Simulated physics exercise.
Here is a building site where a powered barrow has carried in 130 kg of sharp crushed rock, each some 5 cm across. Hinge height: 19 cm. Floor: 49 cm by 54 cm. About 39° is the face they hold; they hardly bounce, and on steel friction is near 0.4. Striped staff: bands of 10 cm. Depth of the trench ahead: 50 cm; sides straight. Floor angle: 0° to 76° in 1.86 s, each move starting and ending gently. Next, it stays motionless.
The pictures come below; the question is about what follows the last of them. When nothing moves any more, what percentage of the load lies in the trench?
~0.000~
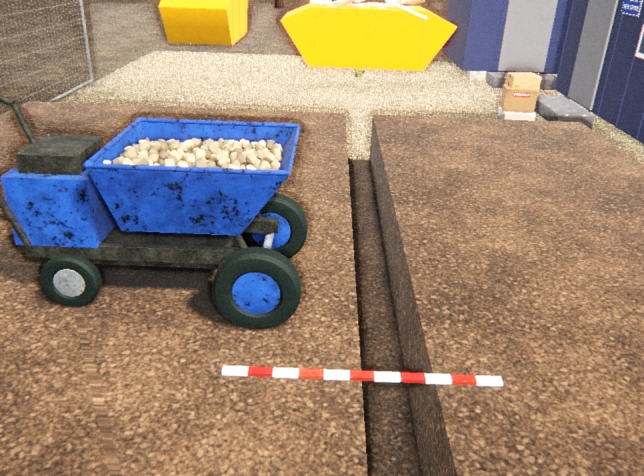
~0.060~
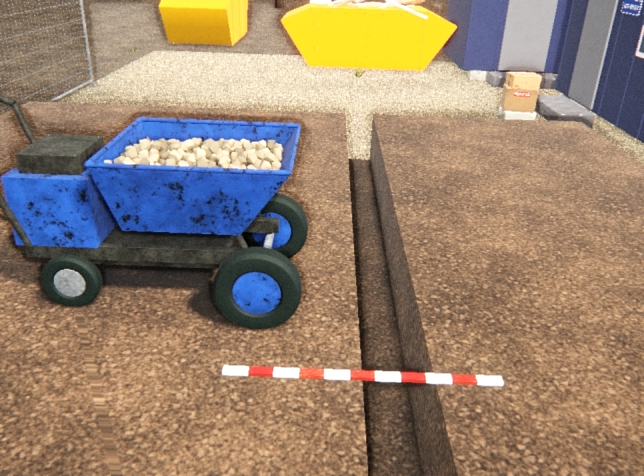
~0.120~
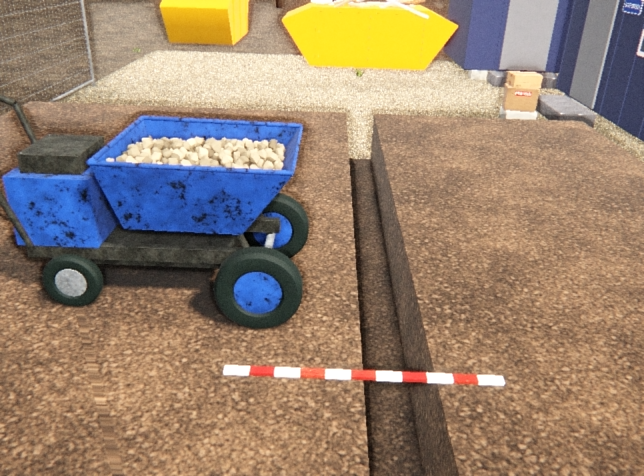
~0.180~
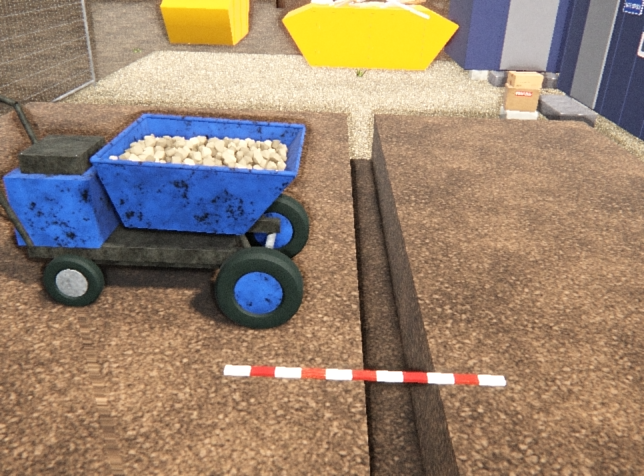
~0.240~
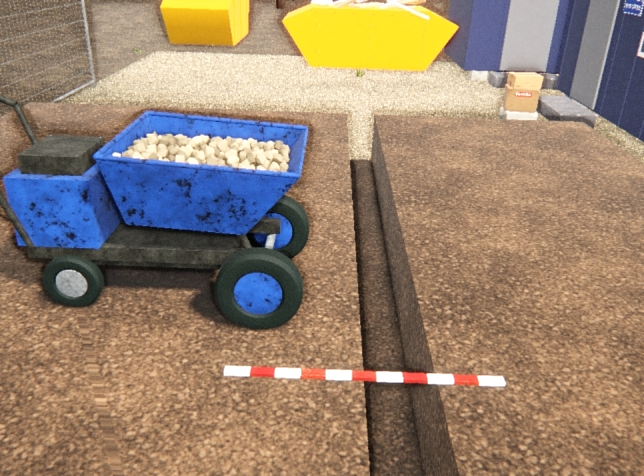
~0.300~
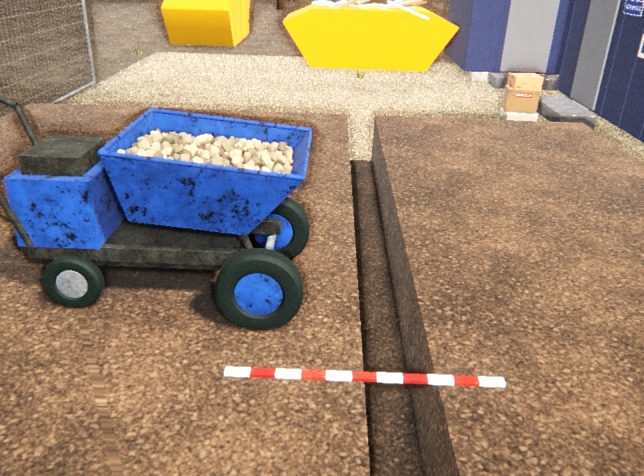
77 %.
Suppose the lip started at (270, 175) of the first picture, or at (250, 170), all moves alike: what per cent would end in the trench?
Roughly 90 percent for the first, and 100 percent for the second.
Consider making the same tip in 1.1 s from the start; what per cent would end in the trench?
Expected share: Around 65%.
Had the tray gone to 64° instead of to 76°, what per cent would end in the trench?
In that case some 30 per cent.
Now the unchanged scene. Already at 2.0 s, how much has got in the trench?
About 20%.
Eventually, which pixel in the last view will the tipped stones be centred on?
Centre estimate: Around (395, 356).
After 1.4 s the floor is at 64°; 100 % in the tray; the foremost stones are at (394, 246).
After 2.0 s the floor is at 76°; 63 % in the tray, 21 % in the trench, 16 % past the trench; the foremost stones are at (492, 289).
After 2.3 s the floor is at 76°; 38 % in the tray, 38 % in the trench, 25 % past the trench; the foremost stones are at (523, 298).
After 4.3 s the floor is at 76°; 0 % in the tray, 77 % in the trench, 23 % past the trench; the foremost stones are at (524, 298).
